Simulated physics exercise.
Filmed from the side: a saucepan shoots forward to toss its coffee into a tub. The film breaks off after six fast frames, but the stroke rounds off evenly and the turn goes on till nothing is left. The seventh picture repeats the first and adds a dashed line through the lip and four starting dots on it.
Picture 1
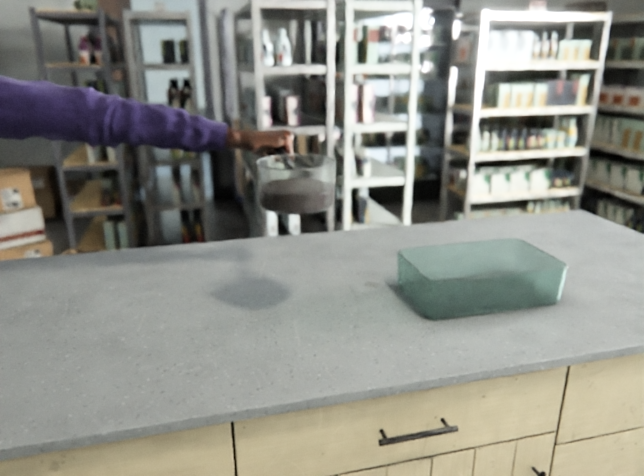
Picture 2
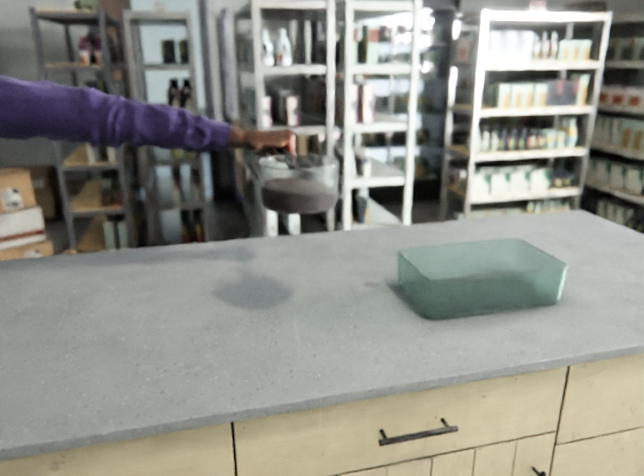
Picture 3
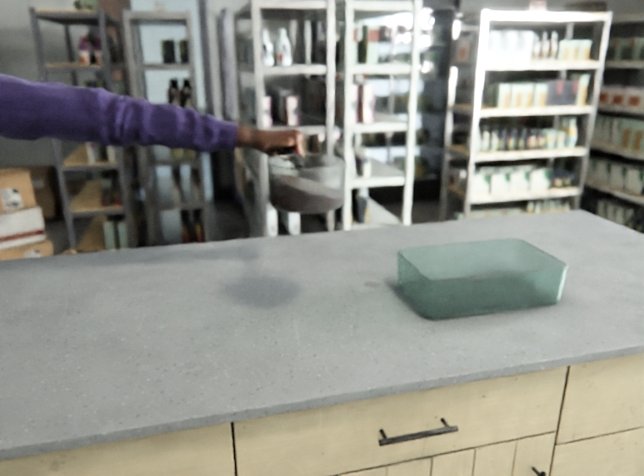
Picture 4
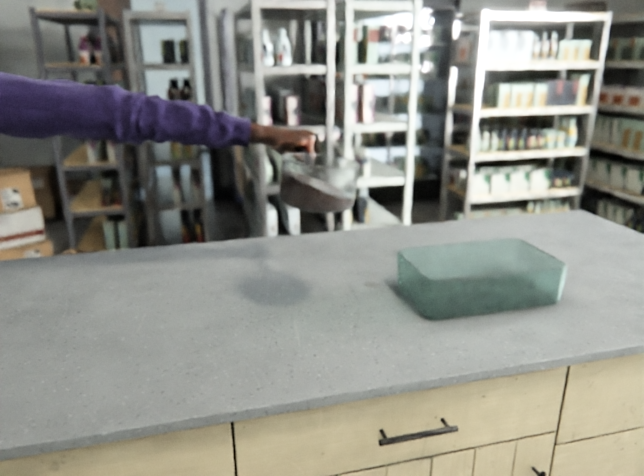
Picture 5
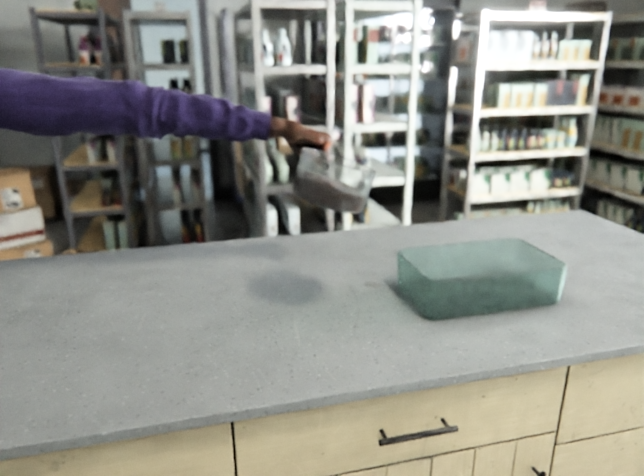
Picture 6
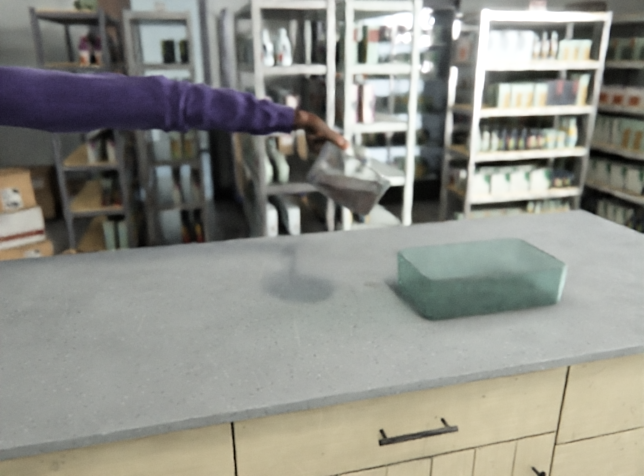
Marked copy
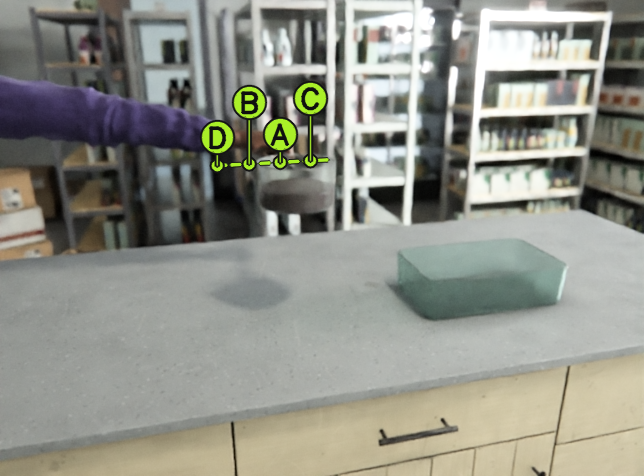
A purple-sleeved arm moves a saucepan right and tilts it toward a greenish tub.
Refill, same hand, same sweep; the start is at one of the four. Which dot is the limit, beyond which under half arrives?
Use place C.
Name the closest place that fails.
A it is.
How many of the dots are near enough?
One of them.
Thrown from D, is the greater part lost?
Yes.
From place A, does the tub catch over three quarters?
No, less.
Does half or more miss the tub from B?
Yes.
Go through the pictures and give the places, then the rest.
In the first frame, upright, lip at (332, 159); tub from (426, 319) to (557, 301); nothing has left yet.
In the second frame, upright, lip at (335, 159); nothing has left yet.
In the third frame, upright, lip at (343, 159); nothing has left yet.
In the fourth frame, tipped about 6°, lip at (356, 162); nothing has left yet.
In the fifth frame, tipped about 18°, lip at (373, 169); nothing has left yet.
In the sixth frame, tipped about 33°, lip at (387, 179); nothing has left yet.
On the marked copy, A at (280, 162); B at (249, 164); C at (310, 160); D at (217, 165).
Choosing A, about 31 % lands in the tub, 64 % falls short and 4 % goes beside or beyond.
Choosing B, about 0 % lands in the tub, 99 % falls short.
Choosing C, about 68 % lands in the tub, 24 % falls short and 8 % goes beside or beyond.
Choosing D, about 0 % lands in the tub, 100 % falls short.
